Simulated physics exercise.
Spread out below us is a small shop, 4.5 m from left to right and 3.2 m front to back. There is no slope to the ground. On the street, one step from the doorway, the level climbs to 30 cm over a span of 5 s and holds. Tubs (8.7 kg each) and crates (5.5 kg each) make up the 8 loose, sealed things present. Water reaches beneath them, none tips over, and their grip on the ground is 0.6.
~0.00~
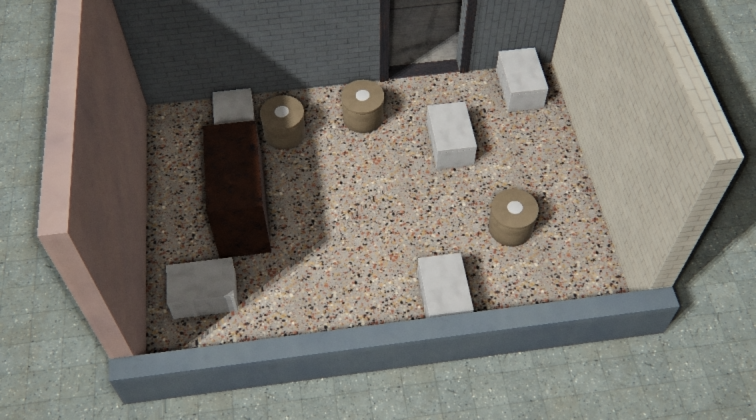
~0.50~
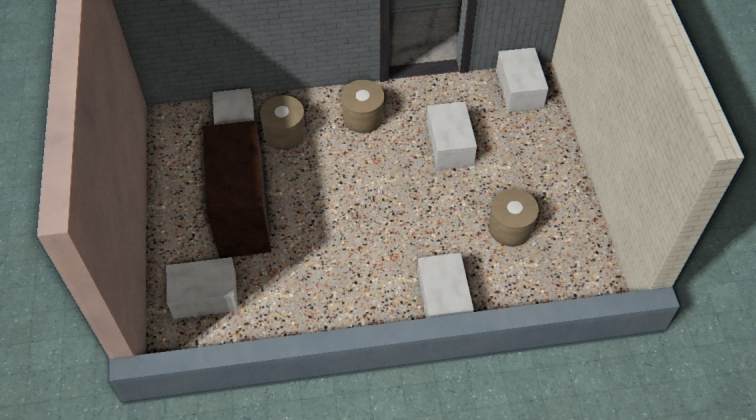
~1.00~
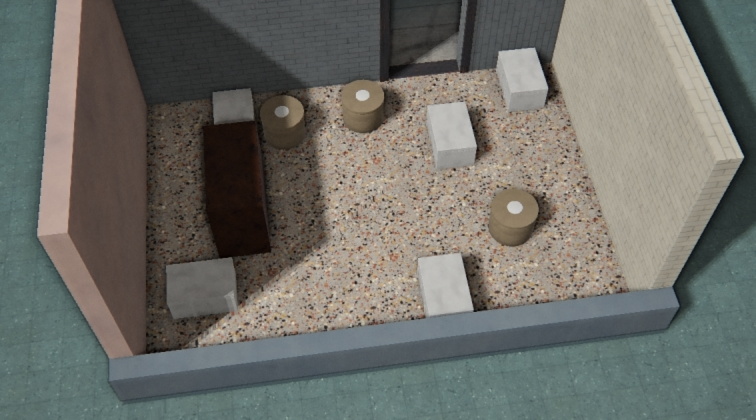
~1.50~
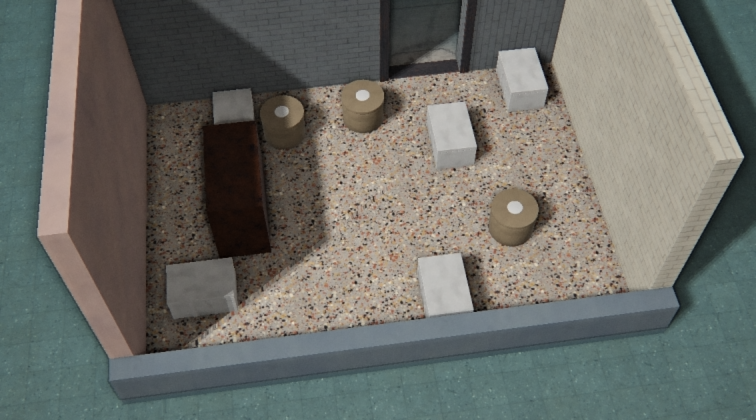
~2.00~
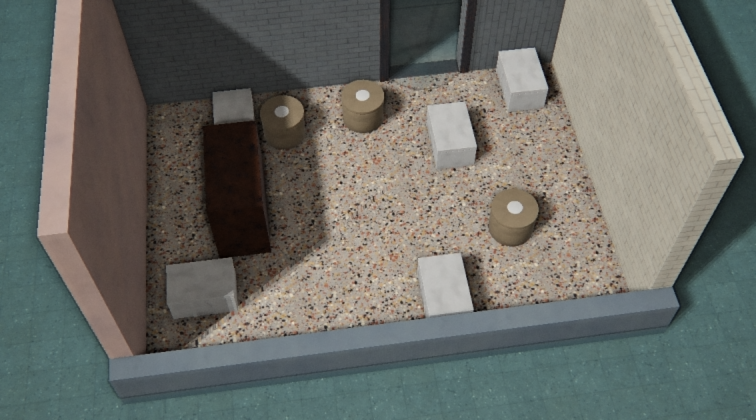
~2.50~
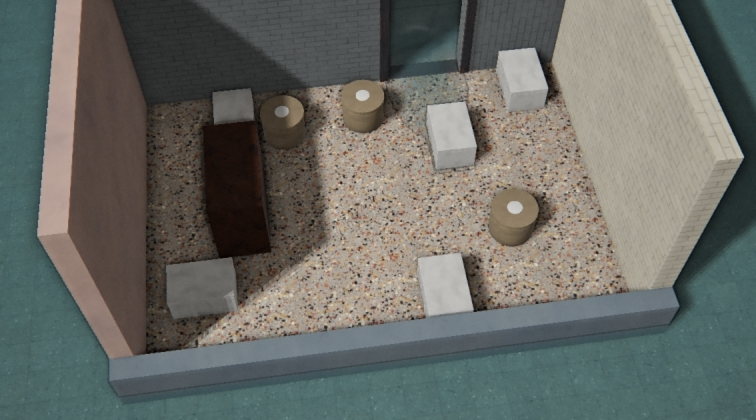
We see a small walled shop from above, with pale blocks, round tan tubs and a dark brown slab on its speckled floor, as water covers the paving outside, then enters through the back doorway, while the objects stay still.
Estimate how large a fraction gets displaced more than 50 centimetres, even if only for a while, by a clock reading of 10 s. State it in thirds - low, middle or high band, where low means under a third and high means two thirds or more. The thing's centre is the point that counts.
Middle band.
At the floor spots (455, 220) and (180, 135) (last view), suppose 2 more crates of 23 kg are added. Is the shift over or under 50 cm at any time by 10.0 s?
In turn: Over, less.
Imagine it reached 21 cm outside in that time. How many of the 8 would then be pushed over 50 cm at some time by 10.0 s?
Then it comes to 4.
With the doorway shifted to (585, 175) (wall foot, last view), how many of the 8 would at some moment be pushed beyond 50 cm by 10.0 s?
The answer would then be 6.
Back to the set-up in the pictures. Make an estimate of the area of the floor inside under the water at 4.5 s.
Wet area: Approx. 6.5 m2.
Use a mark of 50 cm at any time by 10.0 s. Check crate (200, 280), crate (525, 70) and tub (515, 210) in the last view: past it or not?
So that's beyond it for the first, inside it for the second and beyond it for the last.
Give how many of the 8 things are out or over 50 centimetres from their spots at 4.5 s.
1.
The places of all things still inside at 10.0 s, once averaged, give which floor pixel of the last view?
Near (346, 190).
After 3.5 s 0 of 8 are over 50 cm from their spots; 0 afloat.
After 4.5 s 1 of 8 are over 50 cm from their spots; 1 afloat.
After 7.0 s 2 of 8 are over 50 cm from their spots; 4 afloat.
After 10.0 s 4 of 8 are over 50 cm from their spots, and 4 have been at some point; 6 afloat.
